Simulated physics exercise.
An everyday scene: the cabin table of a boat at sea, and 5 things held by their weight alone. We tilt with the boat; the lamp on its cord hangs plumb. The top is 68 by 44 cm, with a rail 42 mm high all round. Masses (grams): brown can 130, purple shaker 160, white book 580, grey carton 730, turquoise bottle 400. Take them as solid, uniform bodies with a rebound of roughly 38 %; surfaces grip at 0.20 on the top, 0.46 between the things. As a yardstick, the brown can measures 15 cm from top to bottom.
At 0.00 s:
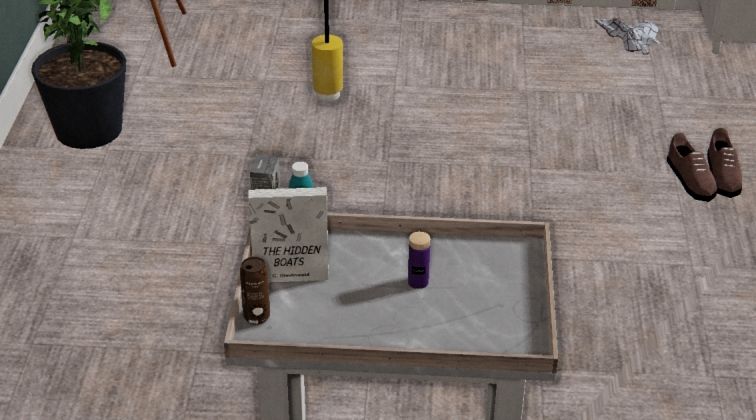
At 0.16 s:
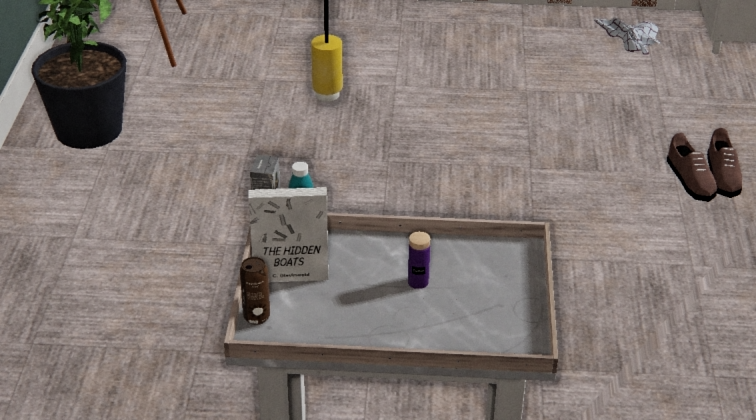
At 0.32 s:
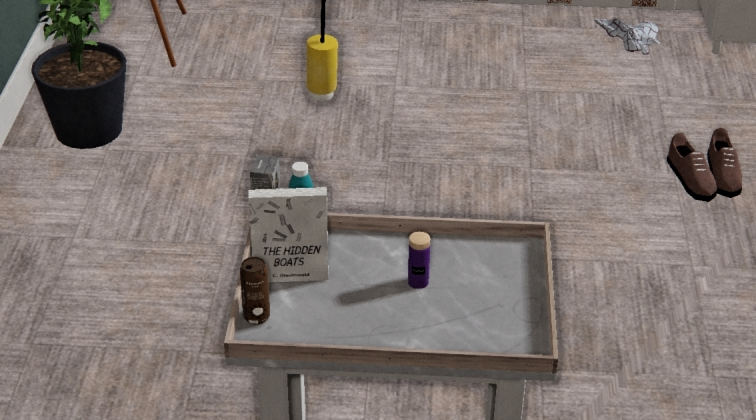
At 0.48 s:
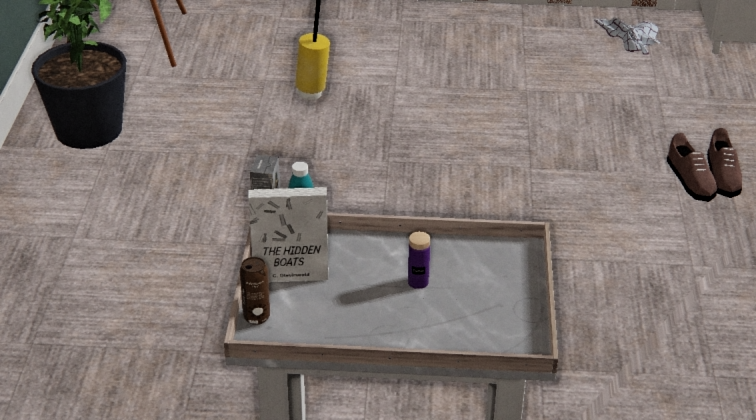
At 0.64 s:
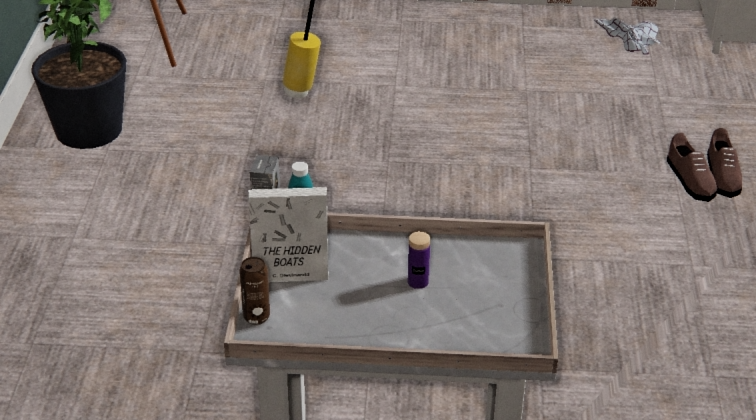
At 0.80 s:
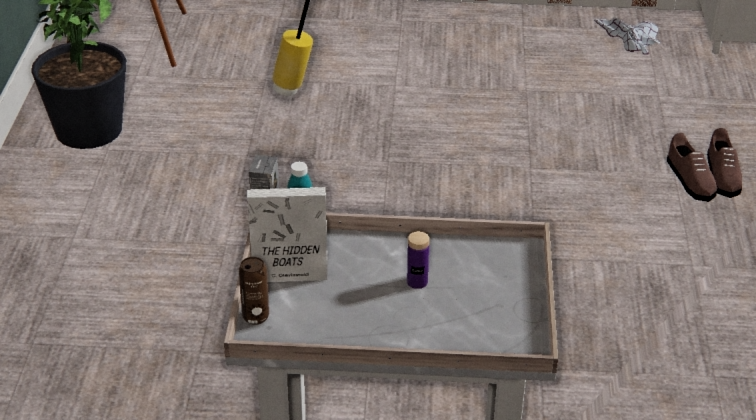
The yellow lamp on its dark cord hung straight at first, then swung a little way to the left, while the book, brown can, purple shaker and other things on the railed table stayed put.
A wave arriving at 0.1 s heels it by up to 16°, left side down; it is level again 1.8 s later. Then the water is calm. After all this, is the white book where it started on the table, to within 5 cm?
The white book keeps its place.
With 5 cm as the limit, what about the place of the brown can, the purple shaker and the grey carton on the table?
The brown can keeps its place; the purple shaker leaves its spot; the grey carton holds its spot.
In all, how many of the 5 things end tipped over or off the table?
In all, 0.
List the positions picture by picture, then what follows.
The first picture shows boat level; white book (290, 236); brown can (255, 292).
The second picture shows boat level.
The third picture shows floor tilted 2°, left side down; brown can (255, 292); purple shaker (419, 261).
The fourth picture shows floor tilted 6°, left side down.
The fifth picture shows floor tilted 10°, left side down; brown can (255, 292); purple shaker (419, 261).
The sixth picture shows floor tilted 14°, left side down; white book (289, 236).
After 1.10 s, floor tilted 16°, left side down; white book slid 2 cm near (283, 236); purple shaker slid 4 cm; turquoise bottle slid 3 cm.
After 1.40 s, floor tilted 9°, left side down; white book slid 2 cm near (283, 236); purple shaker slid 13 cm; turquoise bottle slid 3 cm.
At rest (2.4 s), not toppled but over 5 cm from the start, purple shaker; the other 4 in place, give or take 5 cm. Seen from the same camera at the end, white book near (283, 236).
